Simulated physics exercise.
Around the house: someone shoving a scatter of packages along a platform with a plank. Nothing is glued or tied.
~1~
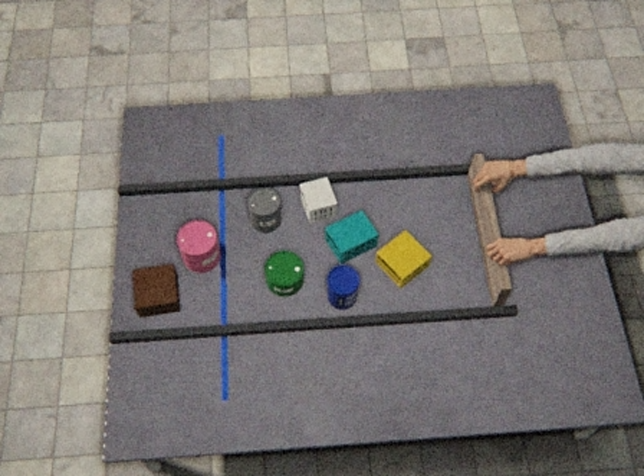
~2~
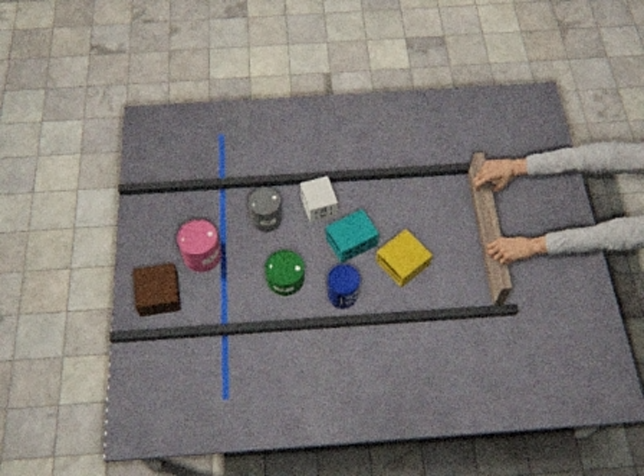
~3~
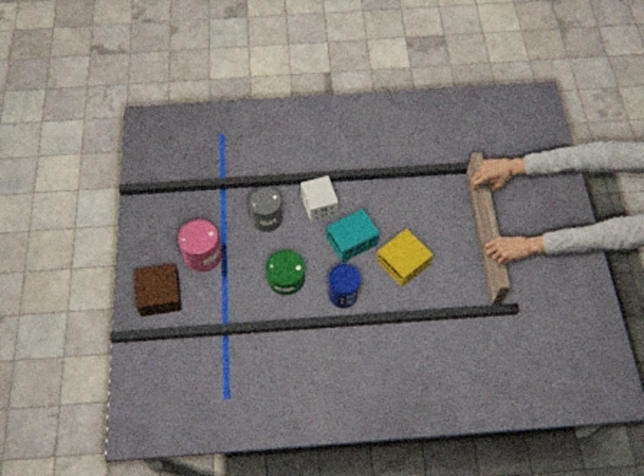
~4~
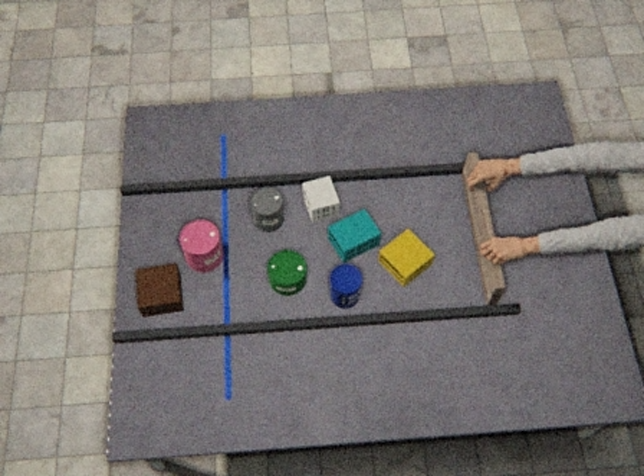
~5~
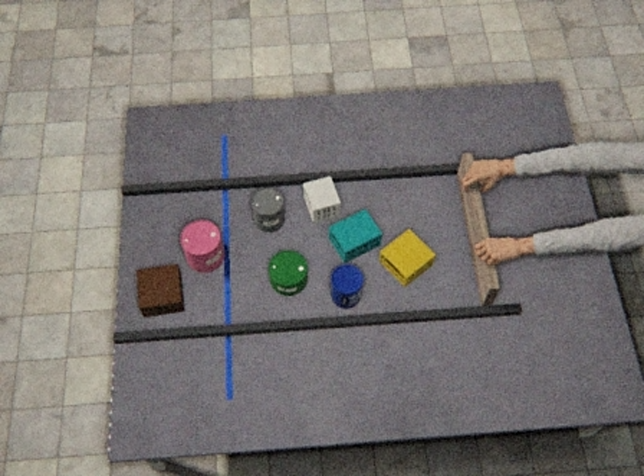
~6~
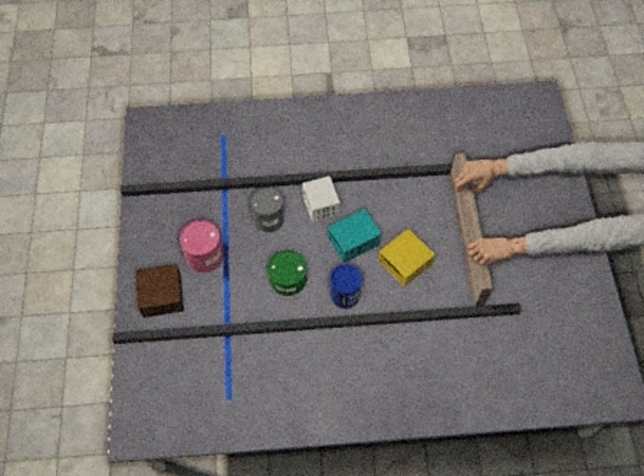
A wooden plank, gripped by two hands reaching in from the right, slides slightly left between two dark rails on a grey table. The colourful blocks and canisters ahead of it, scattered around a blue line, stay essentially in place, and a small gap remains between plank and yellow block.
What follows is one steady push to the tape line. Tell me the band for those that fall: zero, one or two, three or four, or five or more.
As it turns out, the number that fall off is zero.
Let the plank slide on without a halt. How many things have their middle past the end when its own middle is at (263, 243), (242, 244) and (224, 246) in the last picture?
In that order 0, 0 and 0.
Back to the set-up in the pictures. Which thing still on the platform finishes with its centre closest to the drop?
The brown crate.
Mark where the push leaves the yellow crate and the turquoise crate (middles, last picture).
The yellow crate stops around (206, 267); the turquoise crate around (204, 234).
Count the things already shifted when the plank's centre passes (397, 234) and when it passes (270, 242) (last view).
At the one place 2, at the other 6.
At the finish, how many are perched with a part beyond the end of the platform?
It comes to 1.
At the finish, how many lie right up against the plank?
It touches 4.
Soon after, none off yet; brown crate at rest near (160, 291); pink canister at rest near (202, 247); grey canister at rest near (268, 210).
After that, none off yet; brown crate at rest near (160, 291); pink canister at rest near (202, 247); grey canister displaced well along near (213, 211).
In the end, the number that fall off is zero.
